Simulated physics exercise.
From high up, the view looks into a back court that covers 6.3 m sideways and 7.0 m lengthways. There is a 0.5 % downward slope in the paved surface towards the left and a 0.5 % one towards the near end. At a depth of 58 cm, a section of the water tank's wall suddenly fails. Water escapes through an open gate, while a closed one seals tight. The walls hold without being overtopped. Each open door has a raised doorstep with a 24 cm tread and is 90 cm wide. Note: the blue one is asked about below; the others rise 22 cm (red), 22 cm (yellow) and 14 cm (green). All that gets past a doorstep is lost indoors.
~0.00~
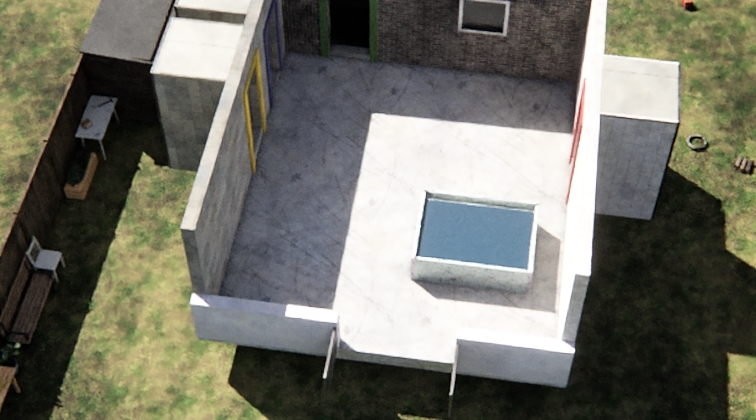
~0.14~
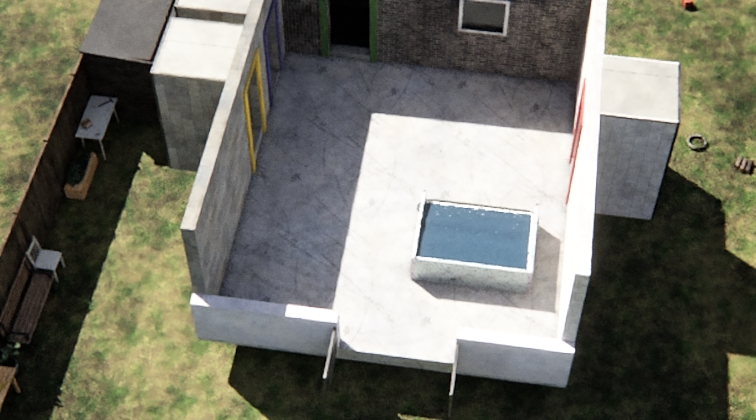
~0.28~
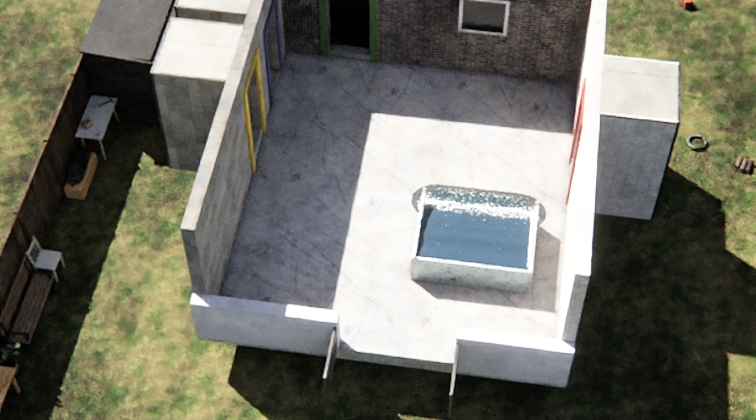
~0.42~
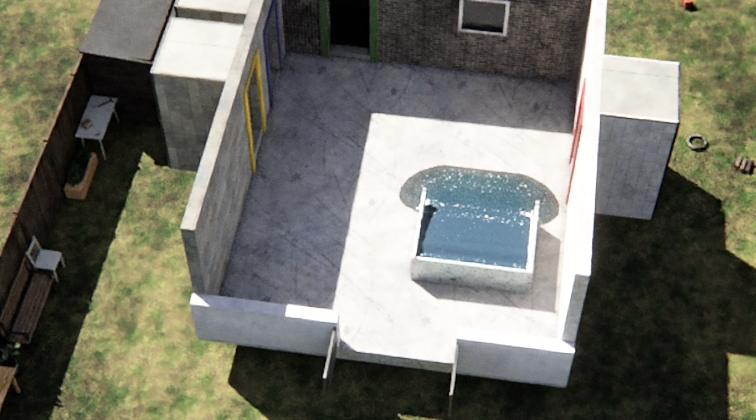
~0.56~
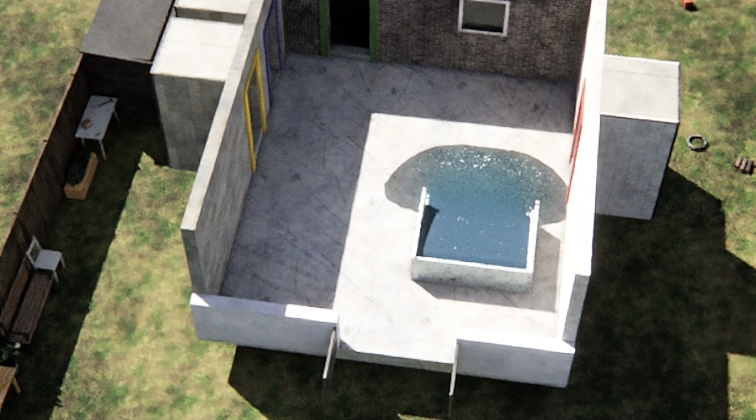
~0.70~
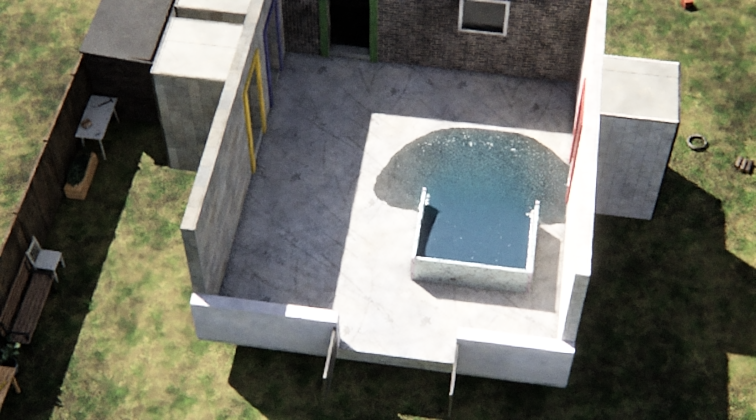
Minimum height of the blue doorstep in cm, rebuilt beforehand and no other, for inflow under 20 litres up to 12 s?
12.5 cm.
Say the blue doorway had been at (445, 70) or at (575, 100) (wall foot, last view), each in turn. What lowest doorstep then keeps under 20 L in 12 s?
About 16 cm, then about 20 cm.
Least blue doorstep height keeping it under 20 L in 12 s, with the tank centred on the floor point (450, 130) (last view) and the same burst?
A height near 17 cm.
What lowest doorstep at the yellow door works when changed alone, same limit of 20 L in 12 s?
The yellow door needs around 6.5 cm.
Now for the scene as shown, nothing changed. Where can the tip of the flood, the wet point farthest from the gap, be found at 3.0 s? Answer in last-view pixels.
The farthest wet point sits near (285, 56) in the last view.
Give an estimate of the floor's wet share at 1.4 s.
Some 35 in a hundred.
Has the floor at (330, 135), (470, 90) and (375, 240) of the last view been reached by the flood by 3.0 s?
In order: Soaked, soaked, untouched.
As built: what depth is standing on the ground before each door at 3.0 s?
Lab note, cm: Red 8; yellow 0; blue 0; green 12.
After 1.4 s water covers 35 % of the floor, deepest (20 cm) near (448, 208); it has not reached the blue door.
After 3.0 s water covers 45 % of the floor, deepest (26 cm) near (567, 118); it has not reached the blue door.
After 12.0 s water covers 90 % of the floor, deepest (11 cm) near (212, 321); 5 cm at the blue door, 76 litres in over its 8 cm doorstep.
At the blue door as built, the water arrived by 3.4 s and peaked near 17 cm at 4.0 s.
With a doorstep of 10 cm, 44 litres would have come in within the 12 s; with 13.5 cm, 12 litres. So under 20 litres takes about 12.5 cm.
